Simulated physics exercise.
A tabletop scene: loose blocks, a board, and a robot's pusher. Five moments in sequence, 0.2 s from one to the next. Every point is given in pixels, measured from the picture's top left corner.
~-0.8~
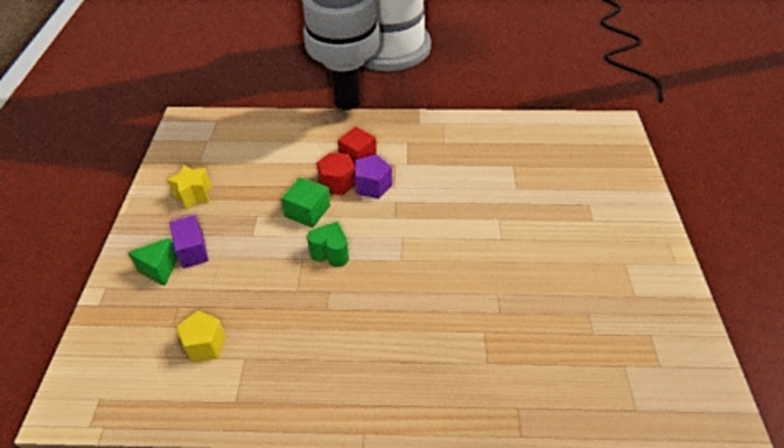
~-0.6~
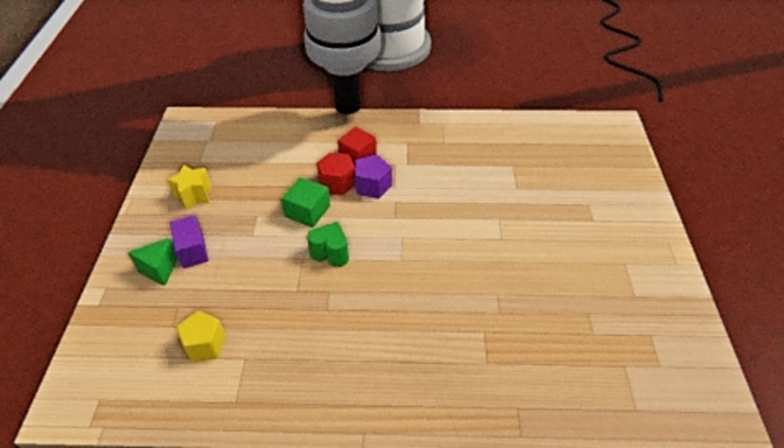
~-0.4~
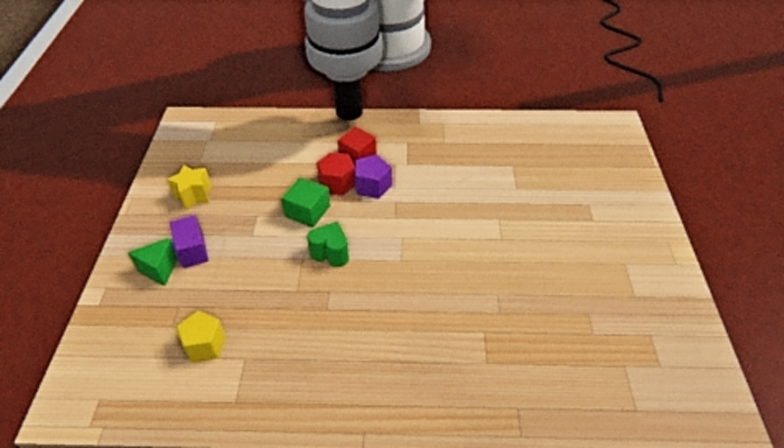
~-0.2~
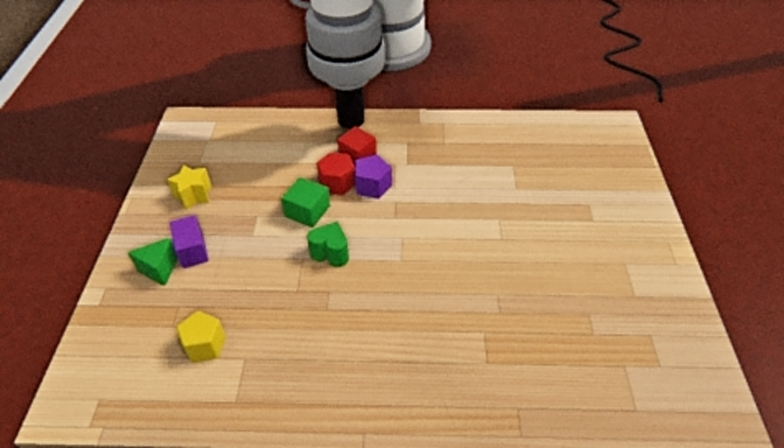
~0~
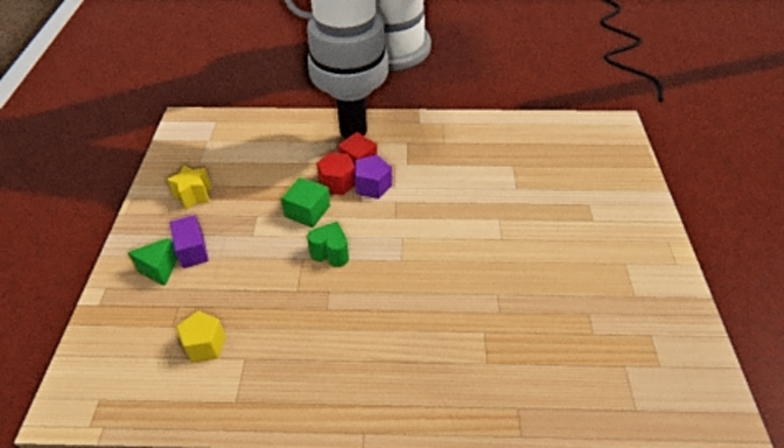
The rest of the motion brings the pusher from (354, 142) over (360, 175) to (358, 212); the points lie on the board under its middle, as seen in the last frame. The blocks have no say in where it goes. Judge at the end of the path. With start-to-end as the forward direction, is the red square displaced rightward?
The answer is no.
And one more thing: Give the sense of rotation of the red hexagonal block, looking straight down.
Clockwise rotation.
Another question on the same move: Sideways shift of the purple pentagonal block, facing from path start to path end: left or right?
Shifts left.
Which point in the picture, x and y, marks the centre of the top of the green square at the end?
The centre of its top face lies at (286, 205).
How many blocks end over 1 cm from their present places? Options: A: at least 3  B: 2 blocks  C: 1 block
A.
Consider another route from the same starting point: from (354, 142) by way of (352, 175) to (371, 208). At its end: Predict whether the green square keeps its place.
At the end of the path, it will have moved.
What follows on the original path. One third of the way, pusher (358, 153); green square (299, 196); red hexagonal block (329, 177), turned 40° clockwise; red square (361, 167); purple pentagonal block (379, 186), turned 25° anticlockwise.
Two thirds of the way, pusher (360, 175); green square (295, 198), turned 25° clockwise; red hexagonal block (330, 185), turned 55° clockwise; red square (371, 188), turned 20° clockwise; purple pentagonal block (388, 208).
At the end, pusher (357, 201); green square (286, 205), turned 65° clockwise; red hexagonal block (323, 206), turned 80° clockwise; red square (376, 212); purple pentagonal block (403, 228), turned 30° anticlockwise.
